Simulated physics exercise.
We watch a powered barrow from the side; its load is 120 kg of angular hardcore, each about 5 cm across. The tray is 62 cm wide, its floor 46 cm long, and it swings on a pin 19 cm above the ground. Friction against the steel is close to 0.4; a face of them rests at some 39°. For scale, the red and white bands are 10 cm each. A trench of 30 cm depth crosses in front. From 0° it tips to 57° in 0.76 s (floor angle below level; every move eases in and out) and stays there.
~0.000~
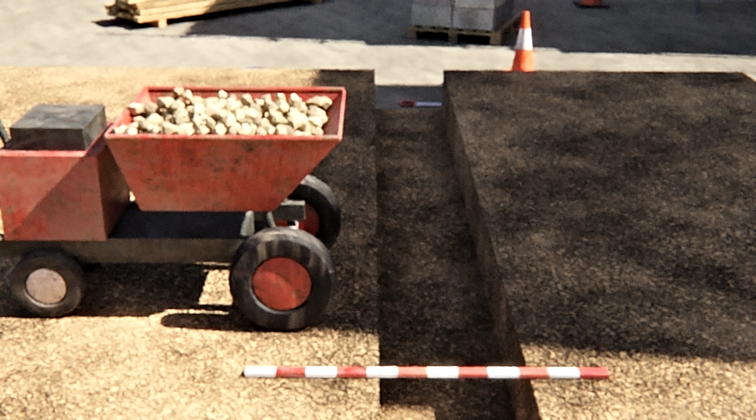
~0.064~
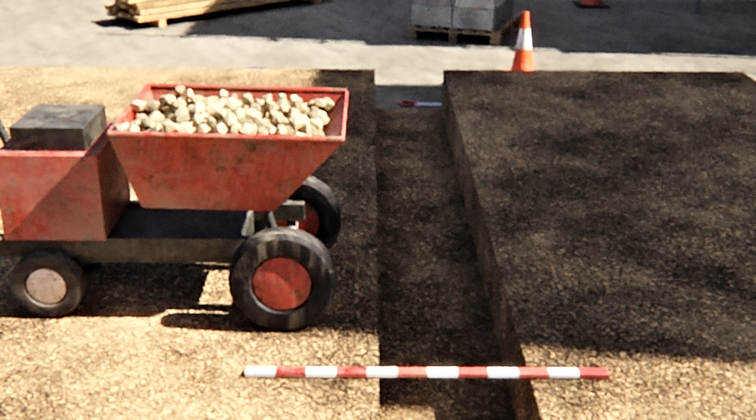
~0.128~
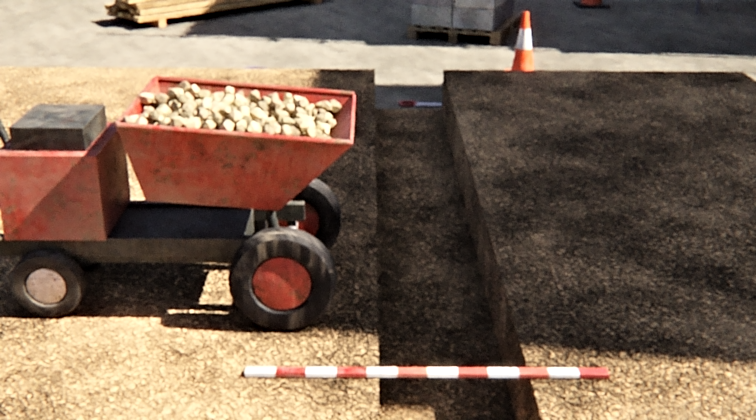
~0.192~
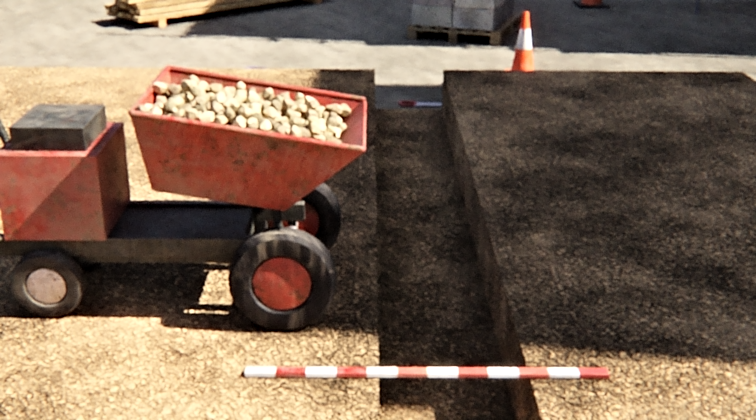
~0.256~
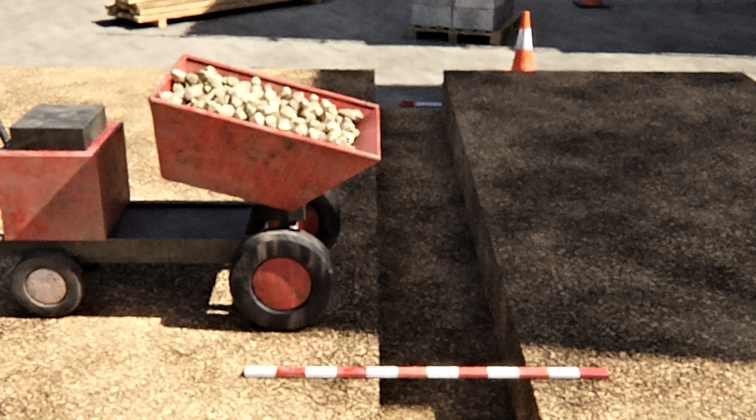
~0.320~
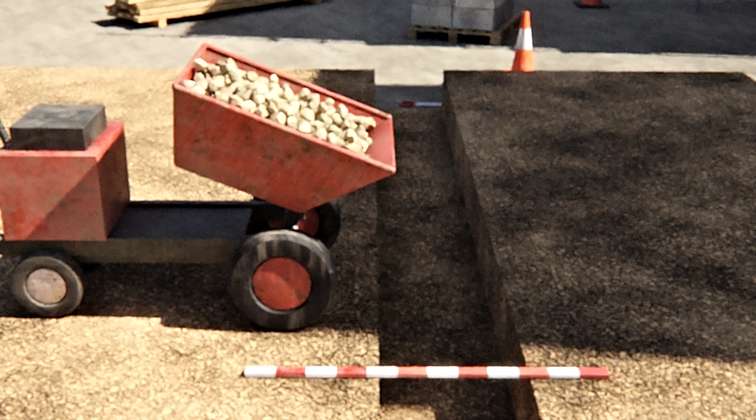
Red powered barrow loaded with pale angular stones steadily raising and tilting its tray rightward beside a trench, wheels staying still.
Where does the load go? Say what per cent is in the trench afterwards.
Roughly 30 per cent ends in the trench.
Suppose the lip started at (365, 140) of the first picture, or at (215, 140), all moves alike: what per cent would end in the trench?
Near 20 per cent from the first place, 30 from the second.
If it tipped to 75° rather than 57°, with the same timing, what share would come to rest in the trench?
It would be near 80 per cent.
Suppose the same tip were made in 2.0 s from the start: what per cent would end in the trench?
It would be near 25 per cent.
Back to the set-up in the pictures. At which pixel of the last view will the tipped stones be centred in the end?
Near (484, 346).
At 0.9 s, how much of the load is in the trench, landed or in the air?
Some 10 per cent.
After 0.6 s the floor is at 48°; 100 % in the tray; the foremost stones are at (415, 183).
After 0.9 s the floor is at 57°; 92 % in the tray, 8 % in the trench; the foremost stones are at (507, 305).
After 1.2 s the floor is at 57°; 66 % in the tray, 22 % in the trench, 12 % past the trench; the foremost stones are at (613, 309).
After 3.2 s the floor is at 57°; 58 % in the tray, 30 % in the trench, 12 % past the trench; the foremost stones are at (658, 295).
